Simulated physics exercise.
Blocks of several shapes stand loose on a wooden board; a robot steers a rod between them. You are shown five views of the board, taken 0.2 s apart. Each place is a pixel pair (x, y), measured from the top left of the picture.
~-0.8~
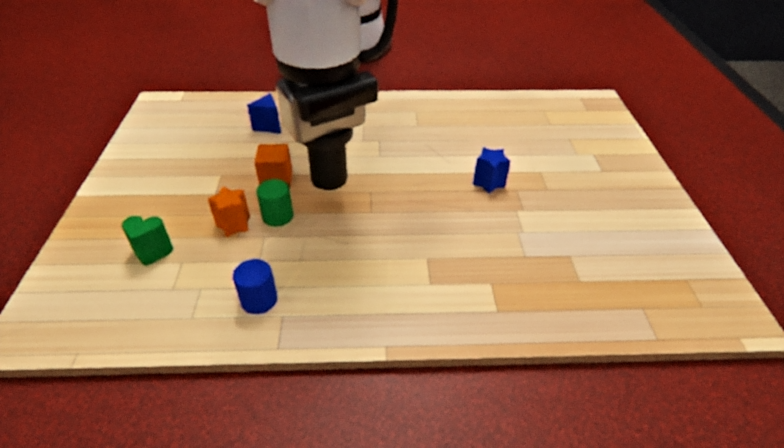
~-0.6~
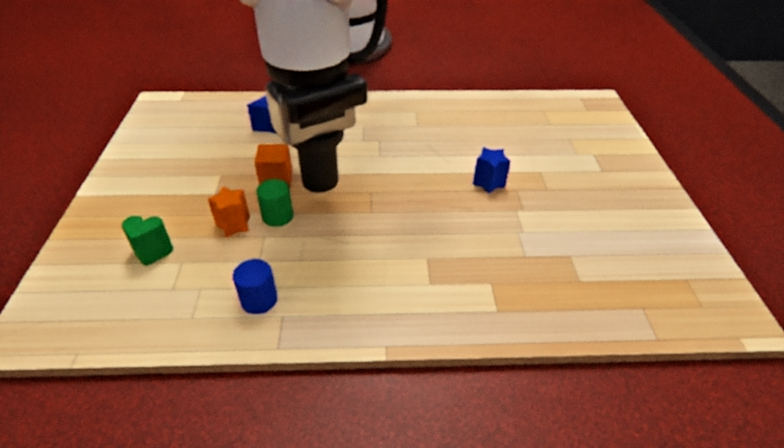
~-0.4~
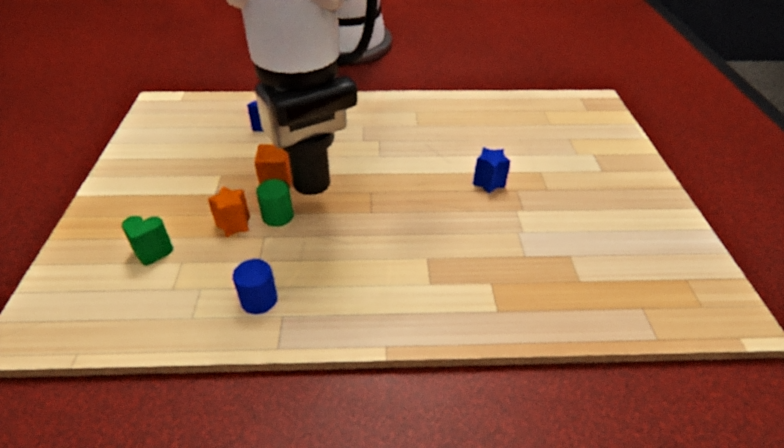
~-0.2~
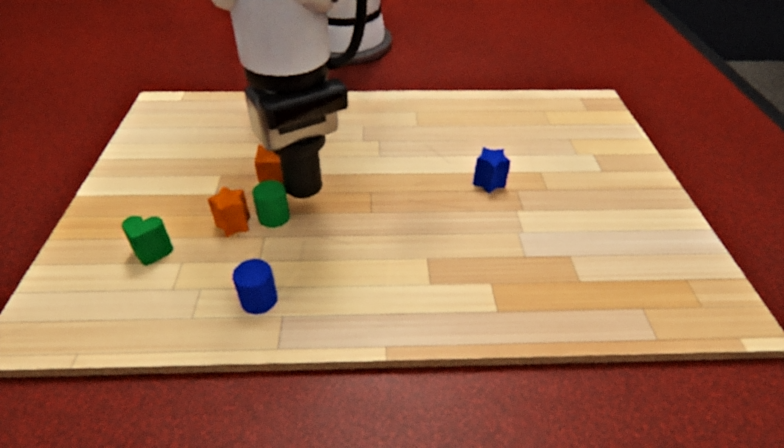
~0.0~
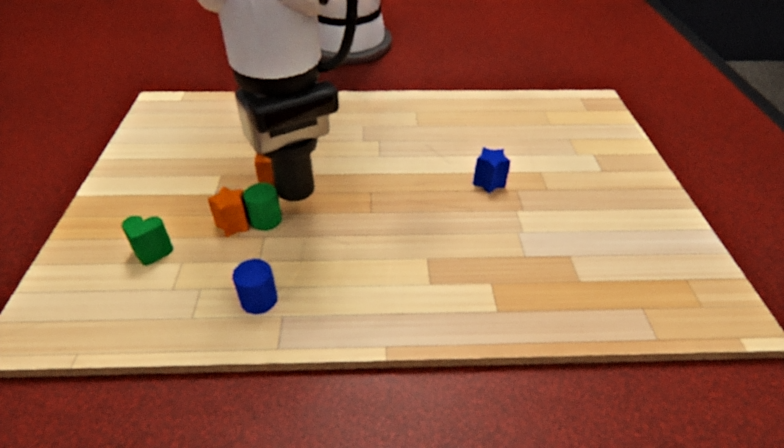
The robot's rod moves left across the board and nudges the green round block slightly left.
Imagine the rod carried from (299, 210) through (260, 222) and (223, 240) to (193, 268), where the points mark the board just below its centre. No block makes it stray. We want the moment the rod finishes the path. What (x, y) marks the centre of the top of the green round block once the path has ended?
Just about (154, 226).
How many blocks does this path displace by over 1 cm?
When the path ends, I think you'll find three or more blocks out of place by more than 1 cm.
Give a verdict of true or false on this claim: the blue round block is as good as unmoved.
The statement is true.
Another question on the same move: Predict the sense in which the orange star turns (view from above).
From above, it looks like the orange star goes clockwise.
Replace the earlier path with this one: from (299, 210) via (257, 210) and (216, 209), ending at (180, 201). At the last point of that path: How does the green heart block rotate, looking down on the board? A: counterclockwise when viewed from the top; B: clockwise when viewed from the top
B - clockwise when viewed from the top.
What follows on the original path. One third of the way, rod (255, 201); orange star (185, 203); green round block (216, 203).
Two thirds of the way, rod (216, 220); green heart block (129, 227), turned 25° anticlockwise; orange star (153, 204), turned 35° clockwise; green round block (175, 215).
At the end, rod (184, 248); green heart block (120, 227), turned 40° anticlockwise; orange star (150, 203), turned 55° clockwise; blue round block still; green round block (154, 226); orange square block still.
